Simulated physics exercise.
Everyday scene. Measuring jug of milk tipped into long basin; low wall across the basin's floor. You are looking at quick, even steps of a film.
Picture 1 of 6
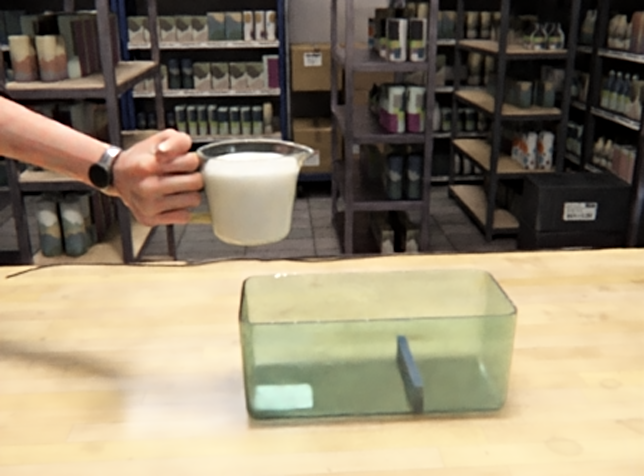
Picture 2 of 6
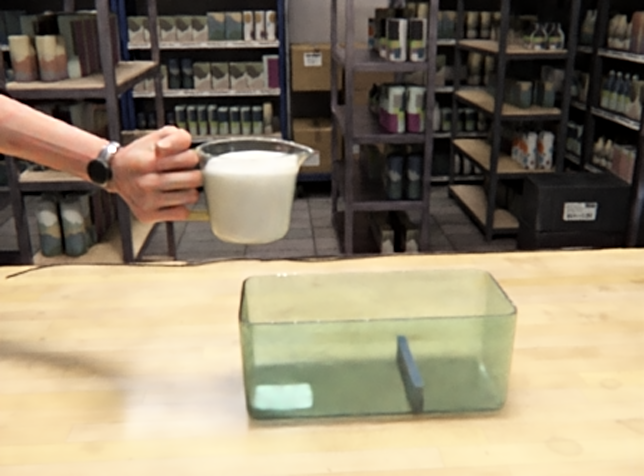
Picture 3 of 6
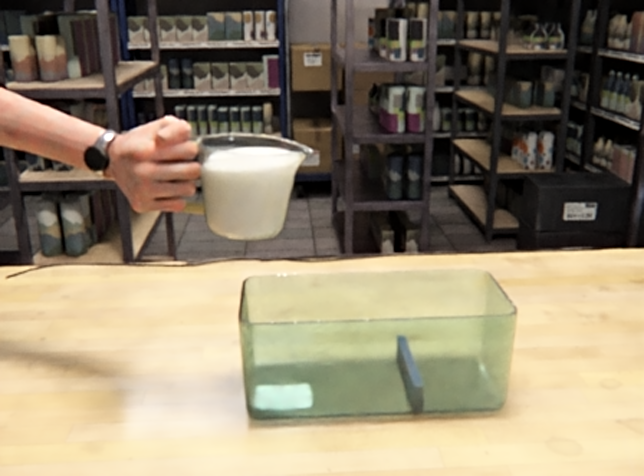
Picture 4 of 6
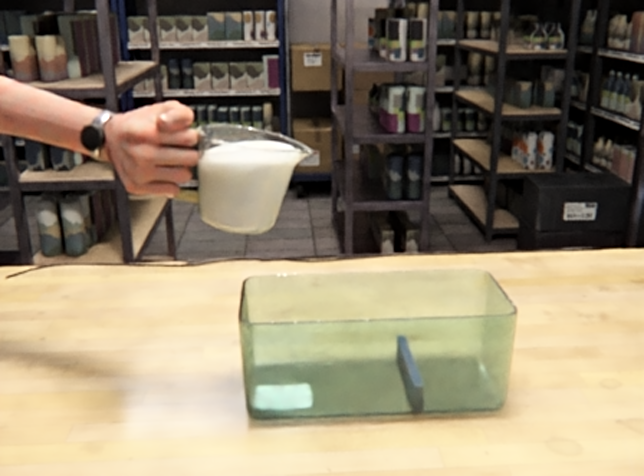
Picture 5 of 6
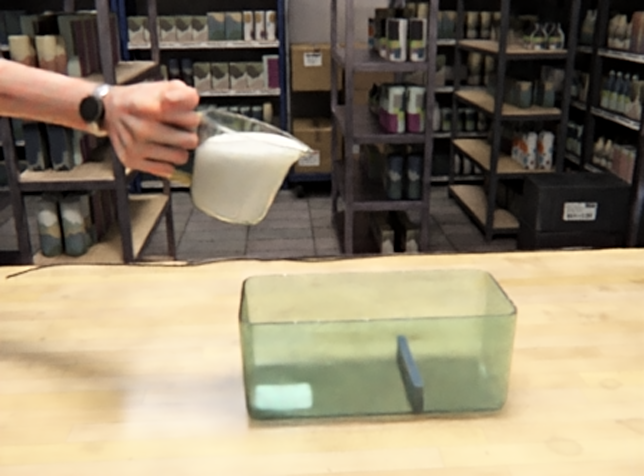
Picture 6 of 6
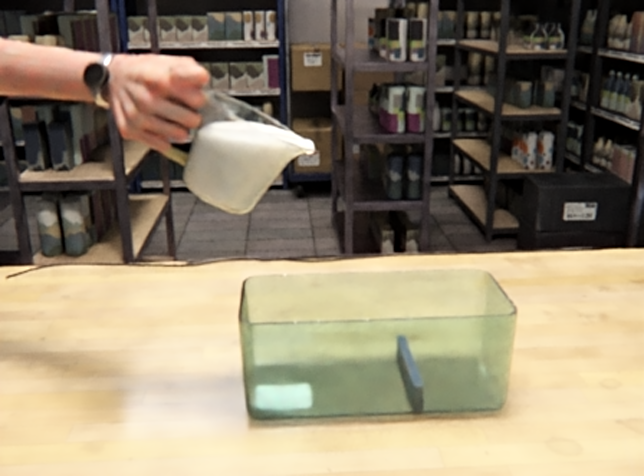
A hand wearing a watch held a glass jug of milk above and left of a clear green basin with a low dark wall inside, then tilted it rightward until the milk reached the spout.
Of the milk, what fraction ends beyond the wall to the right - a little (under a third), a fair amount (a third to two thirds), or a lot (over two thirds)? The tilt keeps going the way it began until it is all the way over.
A fair amount, a third to two thirds.
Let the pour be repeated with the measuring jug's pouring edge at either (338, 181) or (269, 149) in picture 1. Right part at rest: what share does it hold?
About 65 per cent, then about 10 per cent.
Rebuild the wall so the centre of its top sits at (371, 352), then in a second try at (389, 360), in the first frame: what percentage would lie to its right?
First try: Roughly 80 per cent; second try: 70 per cent.
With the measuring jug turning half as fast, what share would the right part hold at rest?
About 40 in a hundred.
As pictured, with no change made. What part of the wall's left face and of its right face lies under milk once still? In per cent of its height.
Roughly 20 left of the wall, roughly 60 right of it.
A moment on, the tilt is 85° and 58 per cent is still to pour, 4 is left of the wall and 0 right of it.
Next, the tilt is 94° and 11 per cent is still to pour, 15 is left of the wall and 34 right of it.
Then the tilt is 94° and 2 per cent is still to pour, 26 is left of the wall and 58 right of it.
Later the tilt is 94° and 0 per cent is still to pour, 38 is left of the wall and 55 right of it.
Finally, 41 per cent lies left of the wall, 53 right of it and 6 outside.
